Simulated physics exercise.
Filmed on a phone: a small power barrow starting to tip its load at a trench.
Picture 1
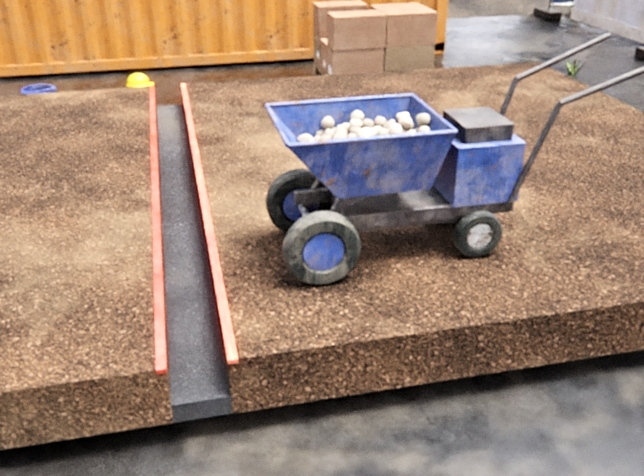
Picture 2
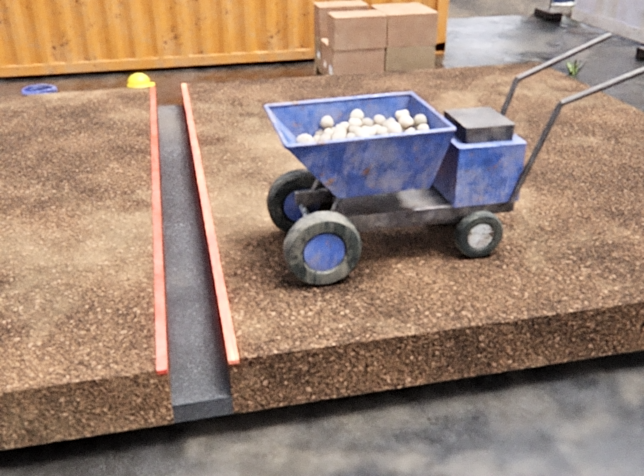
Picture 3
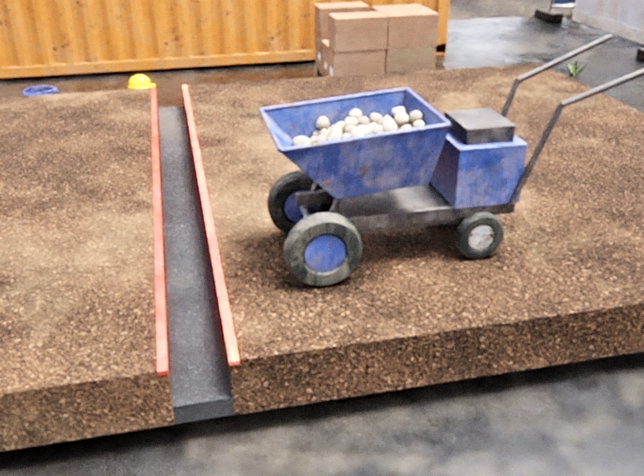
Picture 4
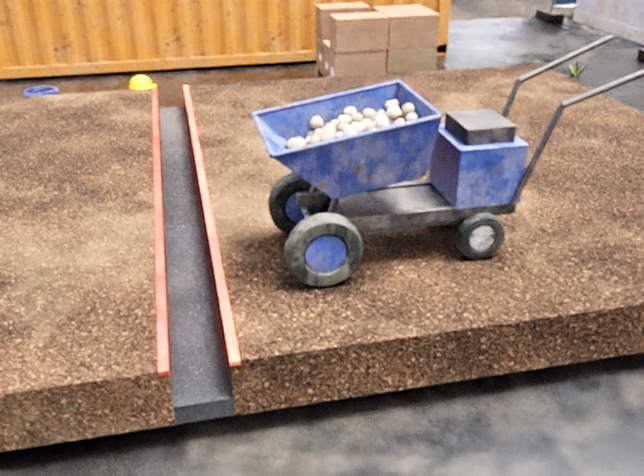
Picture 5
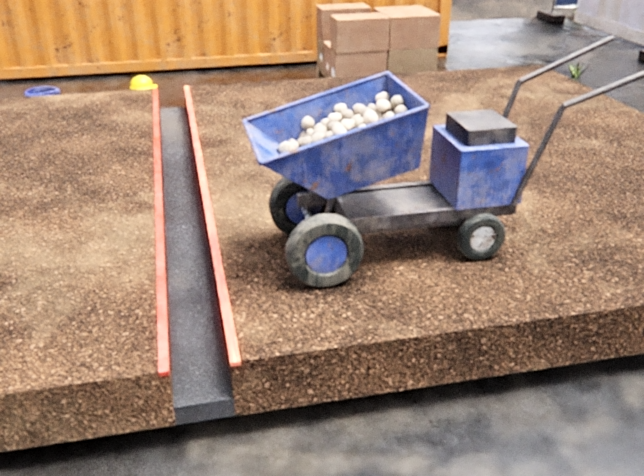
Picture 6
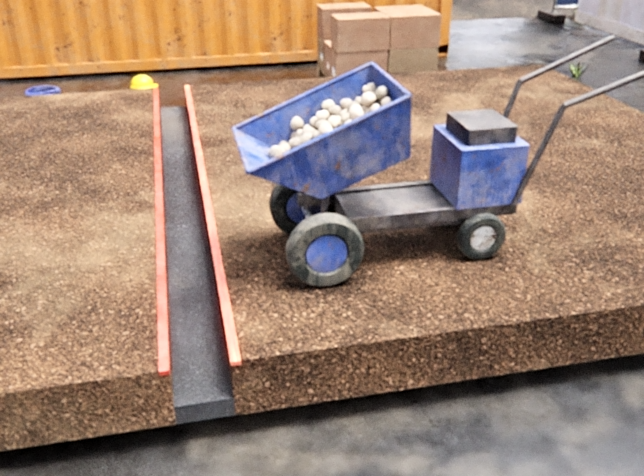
Beside a narrow trench, a blue barrow's skip full of pebbles steadily tilts to the left.
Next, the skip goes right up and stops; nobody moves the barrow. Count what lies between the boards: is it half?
It catches the larger part.
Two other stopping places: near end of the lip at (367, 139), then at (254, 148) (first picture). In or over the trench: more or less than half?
In turn: Under half; the smaller part.
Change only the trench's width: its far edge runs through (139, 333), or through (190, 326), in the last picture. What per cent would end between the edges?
Near 100 % and 30 %.
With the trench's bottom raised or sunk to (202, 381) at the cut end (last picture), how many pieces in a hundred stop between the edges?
Roughly 50 in a hundred.
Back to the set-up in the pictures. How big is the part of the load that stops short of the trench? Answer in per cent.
It comes to 0 per cent or so.
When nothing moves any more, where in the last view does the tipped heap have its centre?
Roughly at (184, 285).
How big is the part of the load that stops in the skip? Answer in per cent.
Close to 0 per cent.
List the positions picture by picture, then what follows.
In the first picture, lip of the skip near (288, 146), level; top of the load near (383, 135), river pebbles; first edge of the trench near (226, 320); far edge near (160, 328), the trench under half as wide as the skip, and about as deep as wide.
In the second picture, lip of the skip near (286, 147), tipped barely; top of the load near (382, 134).
In the third picture, lip of the skip near (281, 151), tipped barely; top of the load near (389, 126).
In the fourth picture, lip of the skip near (272, 156), tipped a little; top of the load near (388, 126).
In the fifth picture, lip of the skip near (261, 163), tipped clearly; top of the load near (378, 120).
In the sixth picture, lip of the skip near (248, 172), tipped clearly; top of the load near (365, 114); first edge of the trench near (229, 321); far edge near (163, 330).
Shortly afterwards, skip tipped steeply; the whole lot in the skip.
Next, skip tipped right over; near two thirds in the skip; near a quarter in or heaped over the trench; a little beyond it; only a few falling.
Some moments later, skip tipped right over; a little in the skip; near two thirds in or heaped over the trench; near a quarter beyond it.
In the end, skip tipped right over; the bulk in or heaped over the trench; near a quarter beyond it.
